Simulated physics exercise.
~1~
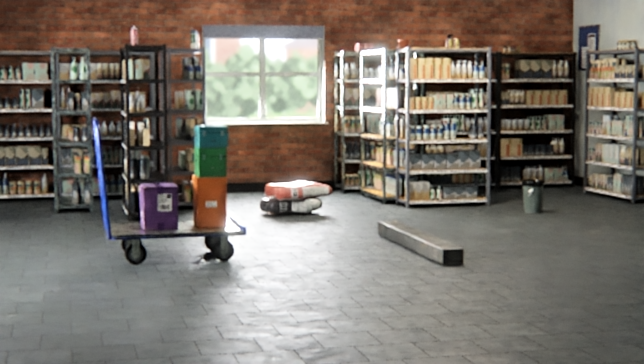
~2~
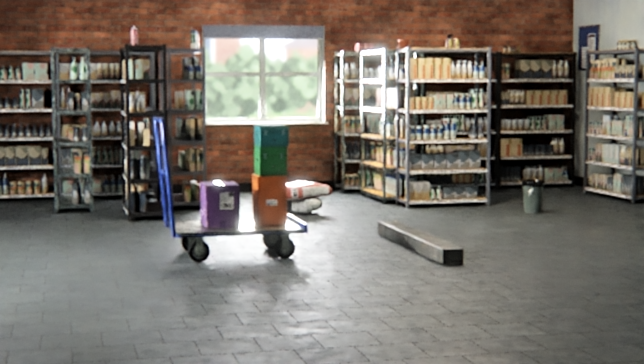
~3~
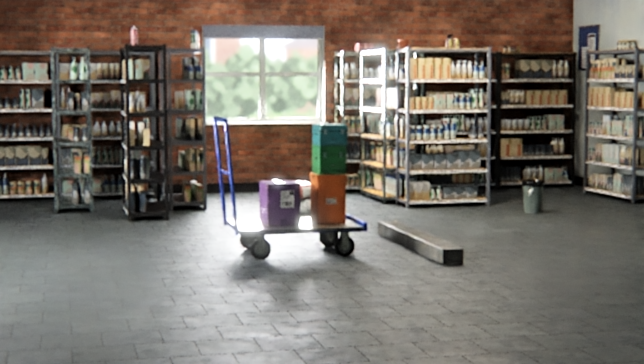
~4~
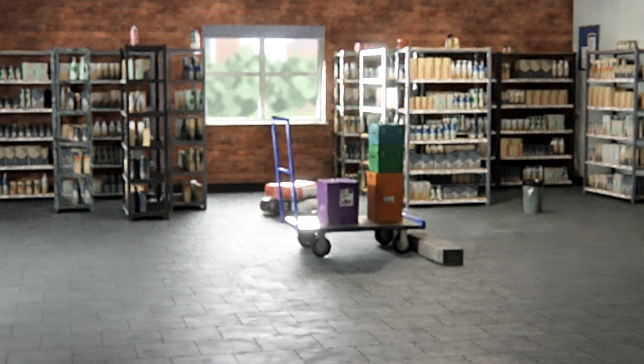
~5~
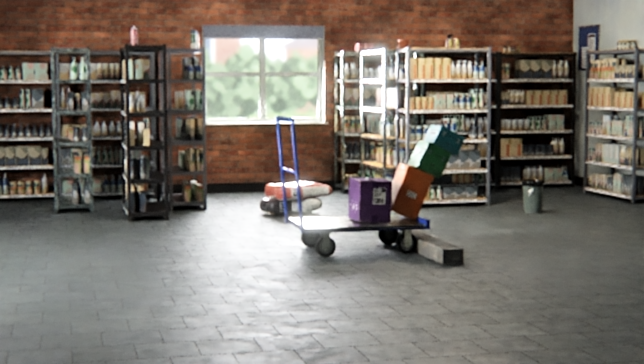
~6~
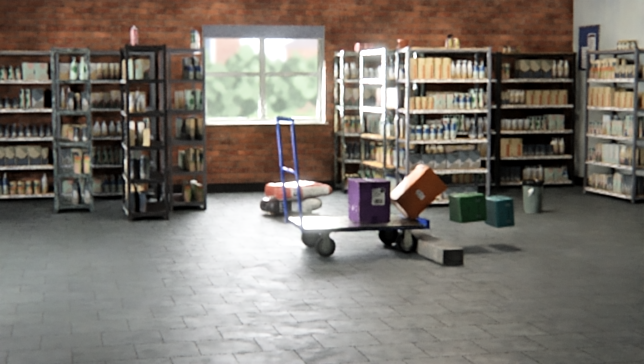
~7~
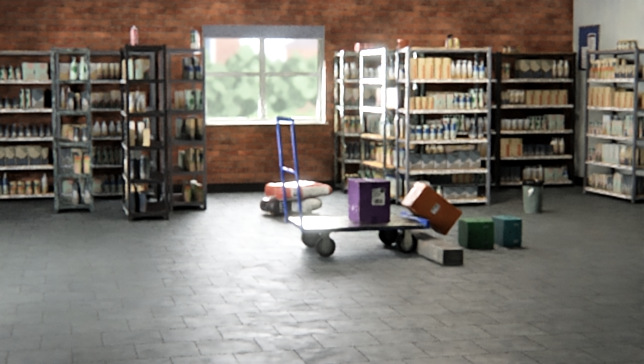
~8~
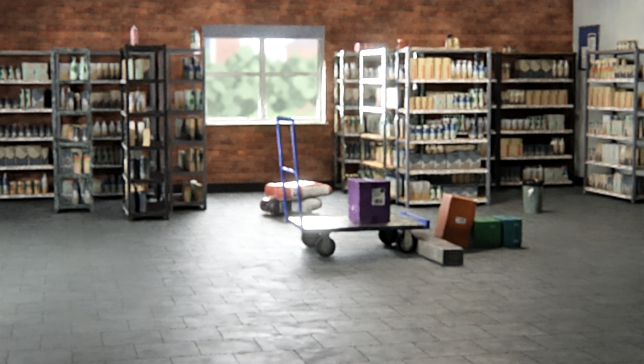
In a brick-walled storeroom lined with shelves, a trolley carrying a purple carton and an orange tote topped by green and teal toolboxes rolls right and stops at a low kerb; the stack topples over the front onto the floor, while the purple carton slides forward and stays aboard.
